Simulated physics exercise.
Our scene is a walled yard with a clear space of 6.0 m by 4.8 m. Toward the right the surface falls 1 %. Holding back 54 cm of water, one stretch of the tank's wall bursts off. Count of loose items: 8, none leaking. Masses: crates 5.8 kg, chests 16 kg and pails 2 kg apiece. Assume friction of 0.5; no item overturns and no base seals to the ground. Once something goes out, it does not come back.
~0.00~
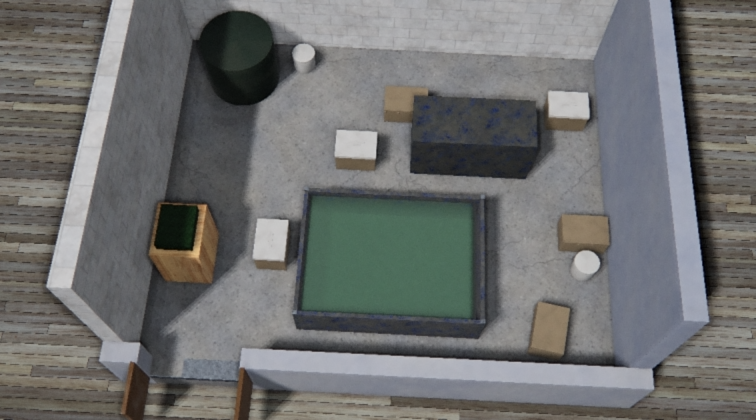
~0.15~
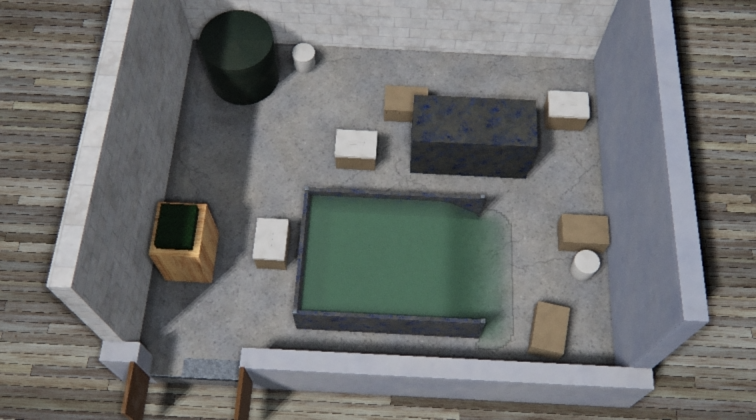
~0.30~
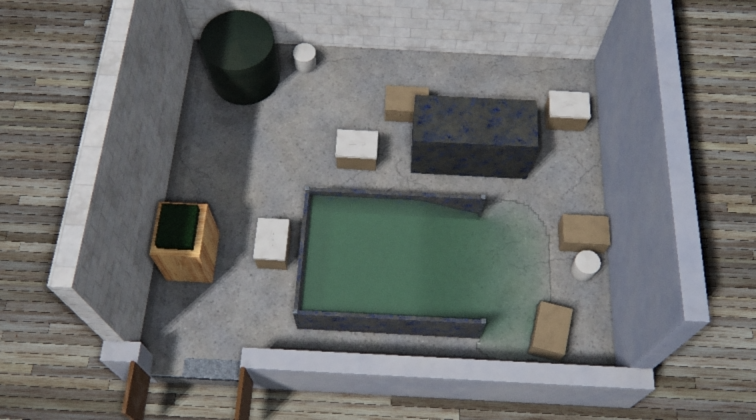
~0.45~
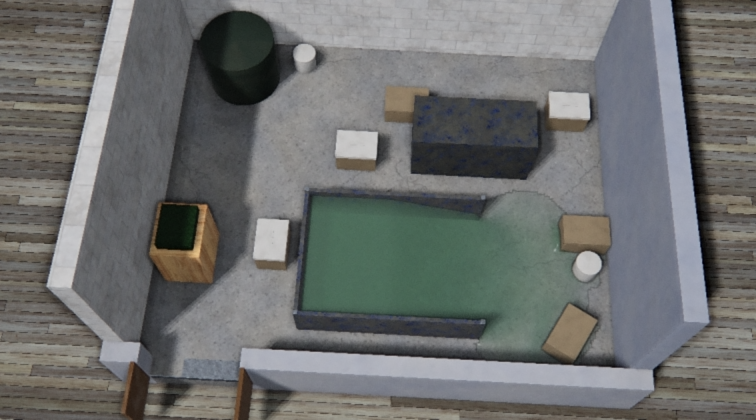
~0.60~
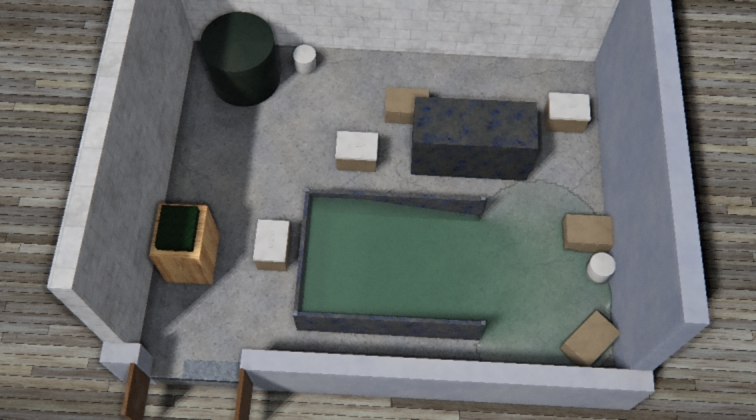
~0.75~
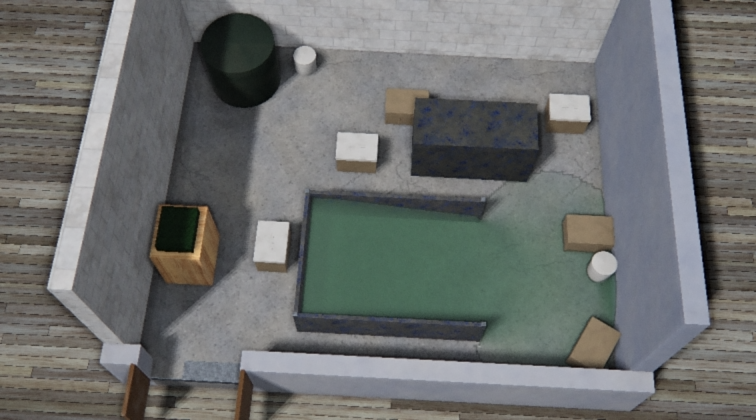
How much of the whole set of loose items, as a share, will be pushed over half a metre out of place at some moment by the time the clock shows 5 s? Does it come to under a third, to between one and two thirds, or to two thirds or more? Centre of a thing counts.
Between one and two thirds.
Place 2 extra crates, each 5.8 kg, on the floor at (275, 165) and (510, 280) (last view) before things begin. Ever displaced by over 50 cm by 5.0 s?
One by one I'd say not that far and farther than that.
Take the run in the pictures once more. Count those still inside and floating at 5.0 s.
At that moment 5.
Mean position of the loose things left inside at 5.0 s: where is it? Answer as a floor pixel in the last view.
I'd put it close to (364, 146) in the last view.
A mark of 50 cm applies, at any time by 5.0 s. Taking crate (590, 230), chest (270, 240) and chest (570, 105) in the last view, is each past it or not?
In order: Farther, not as far and farther.
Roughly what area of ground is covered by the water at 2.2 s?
At that time the wet patch spans about 11.0 m2.
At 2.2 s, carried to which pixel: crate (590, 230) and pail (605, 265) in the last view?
They end up about (583, 132) and (605, 206) in the last view.
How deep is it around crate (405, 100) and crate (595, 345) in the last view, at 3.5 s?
Some 1 cm at the first, some 21 cm at the second.
After 1.1 s 1 of 8 are over 50 cm from their spots; 3 afloat.
After 2.2 s 3 of 8 are over 50 cm from their spots; 3 afloat.
After 3.5 s 4 of 8 are over 50 cm from their spots; 3 afloat.
After 5.0 s 4 of 8 are over 50 cm from their spots, and 4 have been at some point; 5 afloat.
